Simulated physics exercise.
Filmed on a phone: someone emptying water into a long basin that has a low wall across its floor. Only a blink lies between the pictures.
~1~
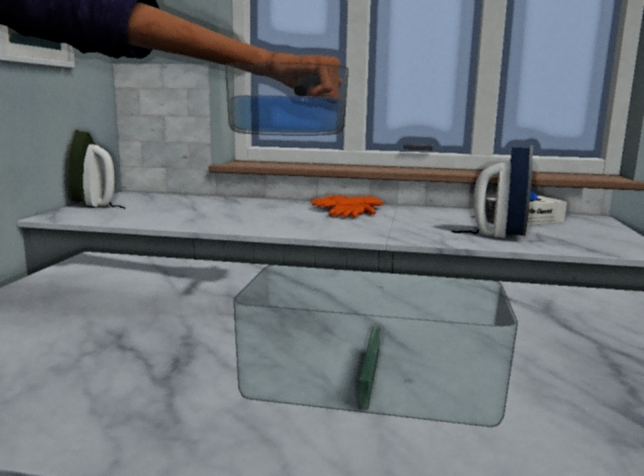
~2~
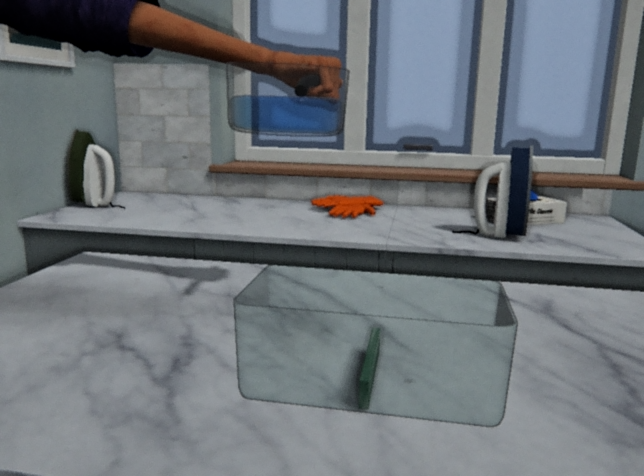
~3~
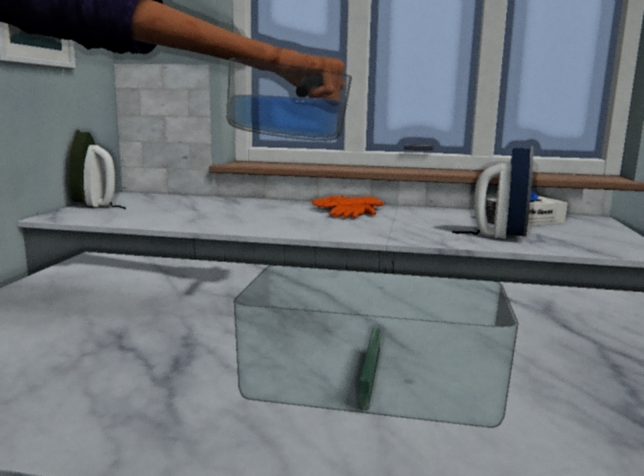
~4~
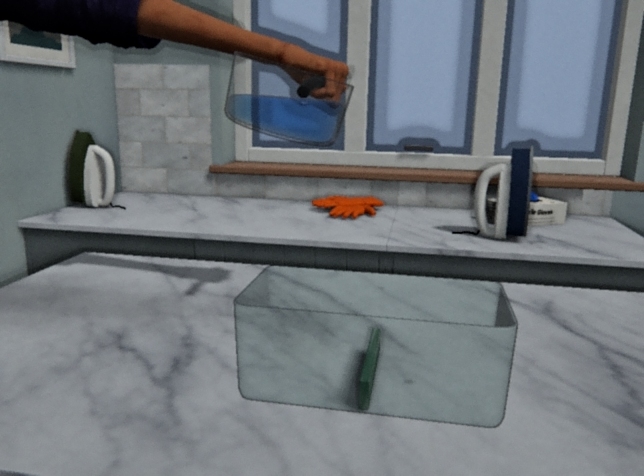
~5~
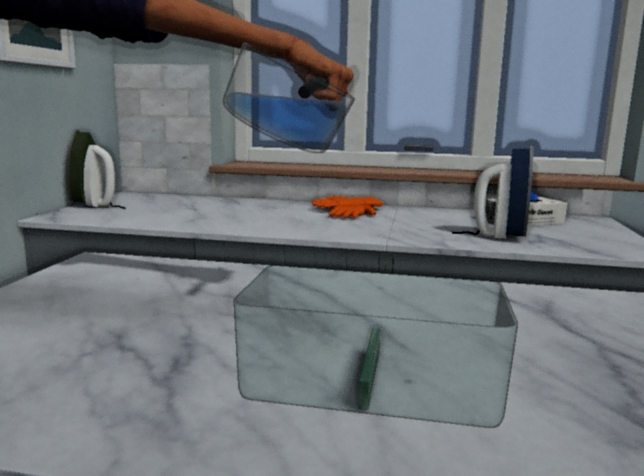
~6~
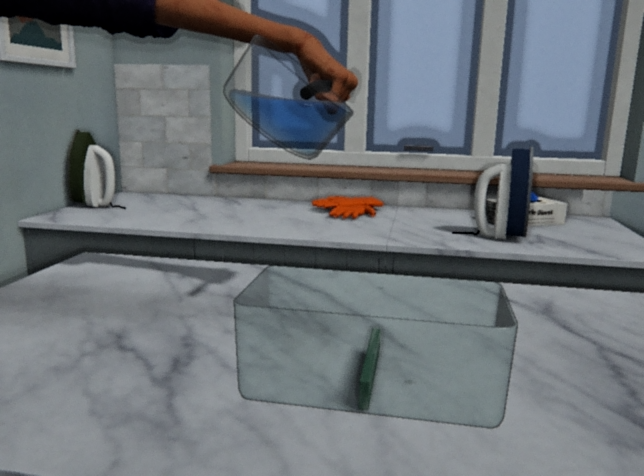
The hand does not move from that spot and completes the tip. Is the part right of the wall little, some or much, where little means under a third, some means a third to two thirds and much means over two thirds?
Much.
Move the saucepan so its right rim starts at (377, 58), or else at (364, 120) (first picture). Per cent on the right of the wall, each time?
Result, first then second: About 85 % and about 90 %.
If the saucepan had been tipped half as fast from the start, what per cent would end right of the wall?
About 80 in a hundred.
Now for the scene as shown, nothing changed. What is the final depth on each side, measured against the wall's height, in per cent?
On the left it is 10 per cent, on the right 50.
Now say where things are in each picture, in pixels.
In the first frame, tilt 0°; pouring edge (347, 70); surface from (235, 98) to (344, 100); the long basin's rim runs from (252, 283) to (508, 303); the wall's top is at (371, 352).
In the second frame, tilt 2°; pouring edge (348, 72); surface from (235, 98) to (344, 100).
In the third frame, tilt 7°; pouring edge (350, 78); surface from (235, 98) to (345, 102).
In the fourth frame, tilt 15°; pouring edge (352, 88); surface from (234, 97) to (345, 103).
In the fifth frame, tilt 25°; pouring edge (353, 100); surface from (232, 94) to (348, 104).
In the sixth frame, tilt 37°; pouring edge (351, 115); surface from (234, 90) to (354, 107).
A moment on, the saucepan is tipped on its side and 39 per cent is still to pour, 1 is left of the wall and 8 right of it.
Next, the saucepan is tipped on its side and 12 per cent is still to pour, 6 is left of the wall and 62 right of it.
Then the saucepan is tipped on its side and 3 per cent is still to pour, 10 is left of the wall and 80 right of it.
Later the saucepan is tipped on its side and 1 per cent is still to pour, 11 is left of the wall and 85 right of it.
Finally, 13 per cent lies left of the wall, 85 right of it and 2 outside.
